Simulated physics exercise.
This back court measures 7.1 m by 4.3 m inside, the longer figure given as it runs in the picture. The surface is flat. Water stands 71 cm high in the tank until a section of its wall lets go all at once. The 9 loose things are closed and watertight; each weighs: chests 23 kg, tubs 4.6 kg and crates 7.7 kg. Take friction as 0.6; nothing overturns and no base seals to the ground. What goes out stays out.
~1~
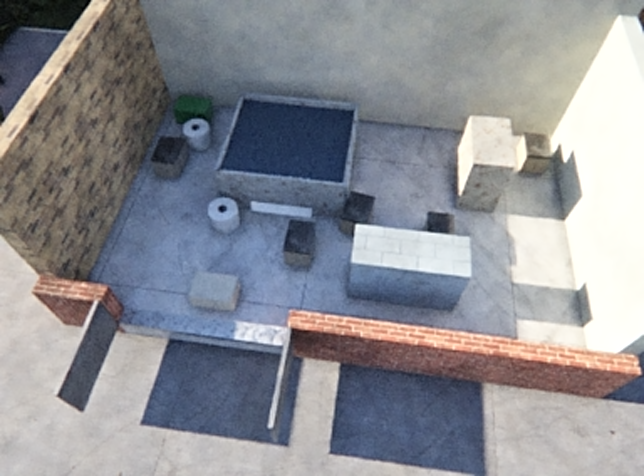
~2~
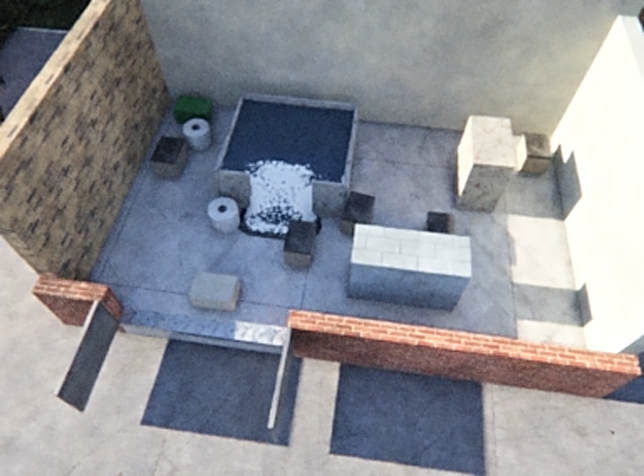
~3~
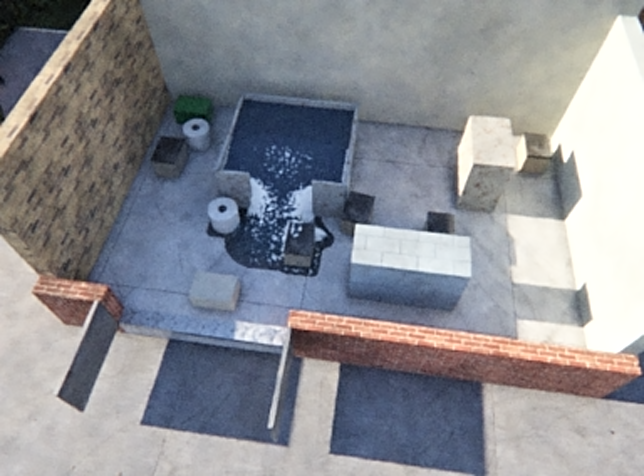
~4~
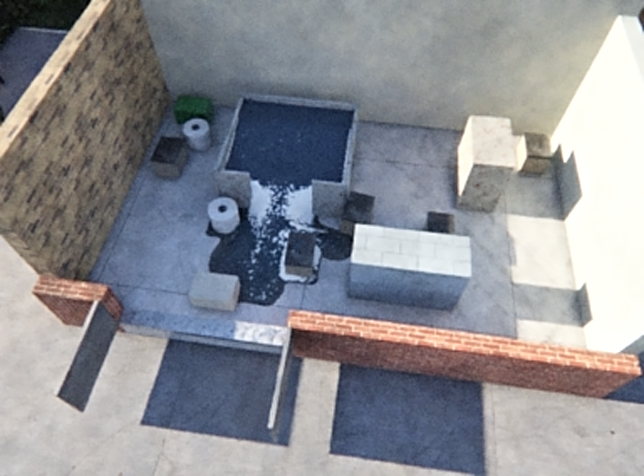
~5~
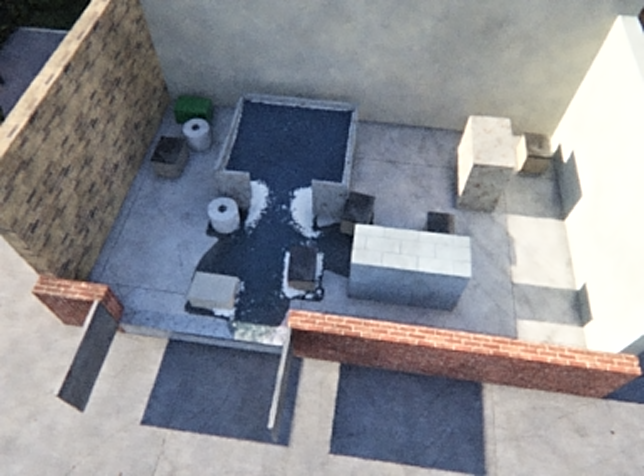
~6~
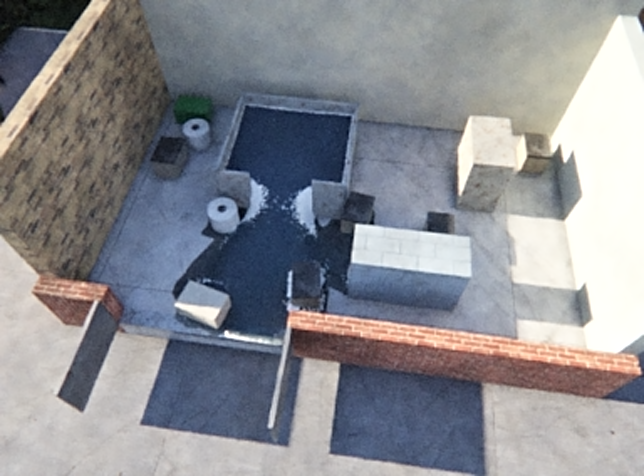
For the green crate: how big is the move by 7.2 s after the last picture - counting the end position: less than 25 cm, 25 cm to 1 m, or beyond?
The green crate stays put.
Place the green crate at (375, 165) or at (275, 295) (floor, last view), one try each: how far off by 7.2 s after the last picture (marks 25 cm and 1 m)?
In that order: It holds its place; it travels far.
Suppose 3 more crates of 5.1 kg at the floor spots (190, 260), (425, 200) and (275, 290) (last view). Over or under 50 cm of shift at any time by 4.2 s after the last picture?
In that order: More, under, past it.
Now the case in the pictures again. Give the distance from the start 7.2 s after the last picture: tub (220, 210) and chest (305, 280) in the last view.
In that order: 20 cm, 350 cm.
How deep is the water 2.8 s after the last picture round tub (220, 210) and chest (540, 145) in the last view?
About 1 and 0 cm.
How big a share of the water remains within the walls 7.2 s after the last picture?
Some 44 per cent remains.
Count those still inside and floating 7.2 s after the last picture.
I count 0.
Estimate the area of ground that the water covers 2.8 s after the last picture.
Some 16 m2.
Then, 0.9 s after the last picture the green crate is near (192, 104), 0.0 m from its start, aground; 1 of 9 are out; 1 afloat.
Then, 2.8 s after the last picture the green crate is near (192, 104), 0.0 m from its start, aground; 1 of 9 are out; 0 afloat.
Then, 4.8 s after the last picture the green crate is near (192, 104), 0.0 m from its start, aground; 1 of 9 are out; 0 afloat.
Then, 7.2 s after the last picture the green crate is near (192, 104), 0.0 m from its start, aground; 1 of 9 are out; 0 afloat.
